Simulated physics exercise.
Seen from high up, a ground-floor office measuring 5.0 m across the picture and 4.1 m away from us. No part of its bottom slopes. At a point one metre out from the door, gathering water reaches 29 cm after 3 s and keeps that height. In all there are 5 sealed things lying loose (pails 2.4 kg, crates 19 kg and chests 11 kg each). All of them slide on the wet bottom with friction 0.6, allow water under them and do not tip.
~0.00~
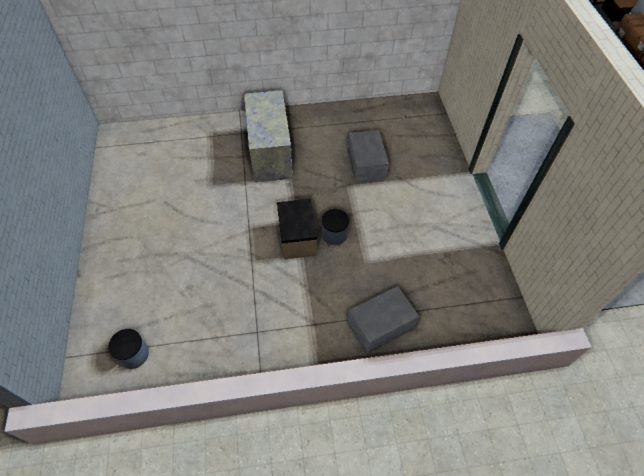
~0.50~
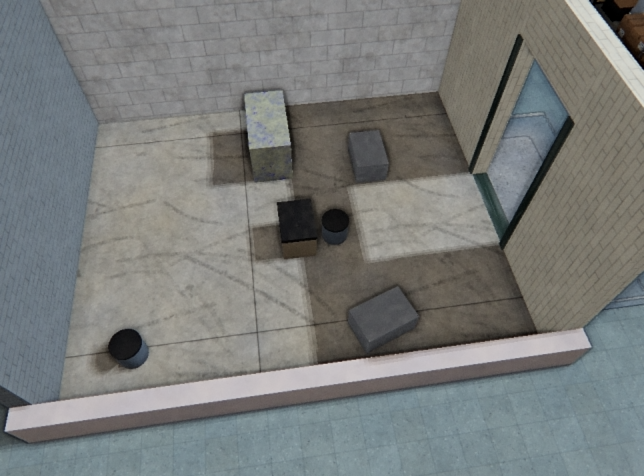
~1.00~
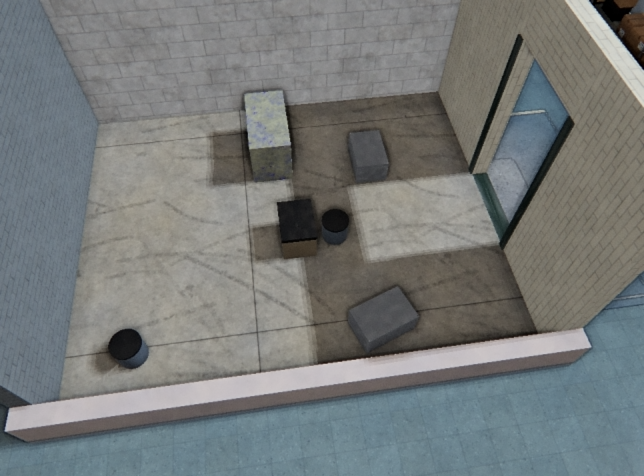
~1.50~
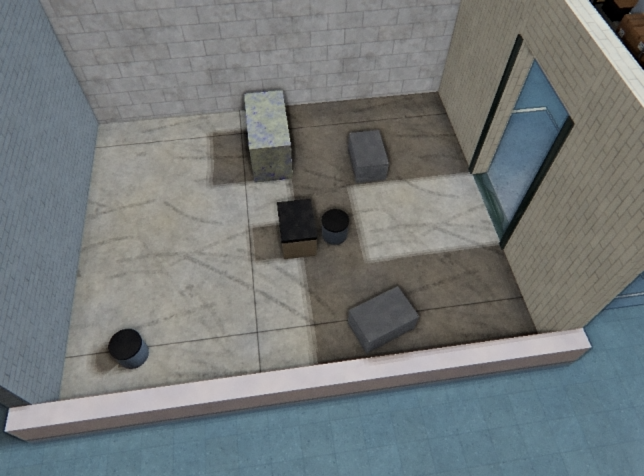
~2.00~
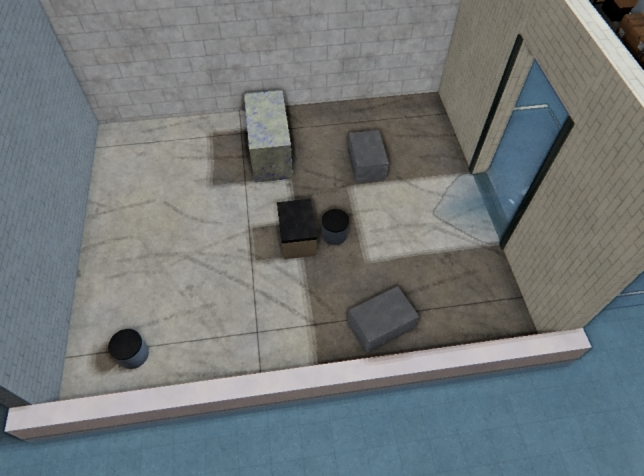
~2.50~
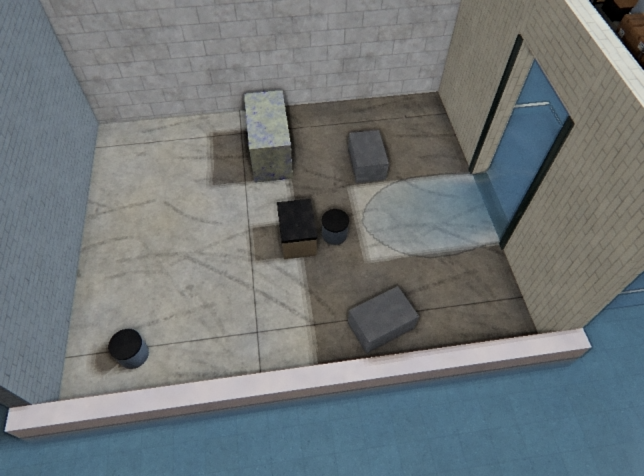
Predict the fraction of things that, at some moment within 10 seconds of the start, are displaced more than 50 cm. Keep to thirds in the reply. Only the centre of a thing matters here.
My answer: Two thirds or more.
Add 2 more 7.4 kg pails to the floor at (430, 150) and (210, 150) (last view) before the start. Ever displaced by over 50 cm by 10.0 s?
The first: Falls below it. The second: Falls below it.
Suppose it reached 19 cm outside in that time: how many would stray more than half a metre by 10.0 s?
Count under that change: 3.
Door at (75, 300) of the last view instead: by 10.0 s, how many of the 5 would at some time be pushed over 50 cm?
Then it comes to 5 of them.
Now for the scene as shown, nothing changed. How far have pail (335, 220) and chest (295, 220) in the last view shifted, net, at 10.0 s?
In turn: 300 cm, 250 cm.
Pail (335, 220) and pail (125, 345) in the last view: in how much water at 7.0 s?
Close to 14 and 12 centimetres.
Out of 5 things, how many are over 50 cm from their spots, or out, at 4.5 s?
I get 3.
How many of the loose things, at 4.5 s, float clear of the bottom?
The count is 1.
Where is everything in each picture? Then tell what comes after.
The first frame shows a pail at (125, 344) rests on the ground; a crate at (384, 313) rests on the ground; 0.0 m2 under water; 0 of 5 have shifted.
The second frame shows a pail at (125, 344) rests on the ground; a crate at (384, 313), on the bottom; 0.0 m2 under water; 0 of 5 have shifted.
The third frame shows a pail at (125, 344), on the bottom; a crate at (384, 313) rests on the ground; water covers 0.0 m2; 0 of 5 have shifted.
The fourth frame shows a pail at (125, 344), on the bottom; a crate at (384, 313) rests on the ground; 0.0 m2 under water; 0 of 5 have shifted.
The fifth frame shows a pail at (125, 344) rests on the ground; a crate at (384, 313), on the bottom; water covers 0.5 m2; 0 of 5 have shifted.
The sixth frame shows a pail at (125, 344), on the bottom; a crate at (384, 313), on the bottom; 1.6 m2 under water; 0 of 5 have shifted.
After 3.5 s 0 of 5 are over 50 cm from their spots; 1 afloat.
After 4.5 s 3 of 5 are over 50 cm from their spots; 1 afloat.
After 7.0 s 4 of 5 are over 50 cm from their spots; 4 afloat.
After 10.0 s 4 of 5 are over 50 cm from their spots, and 4 have been at some point; 5 afloat.
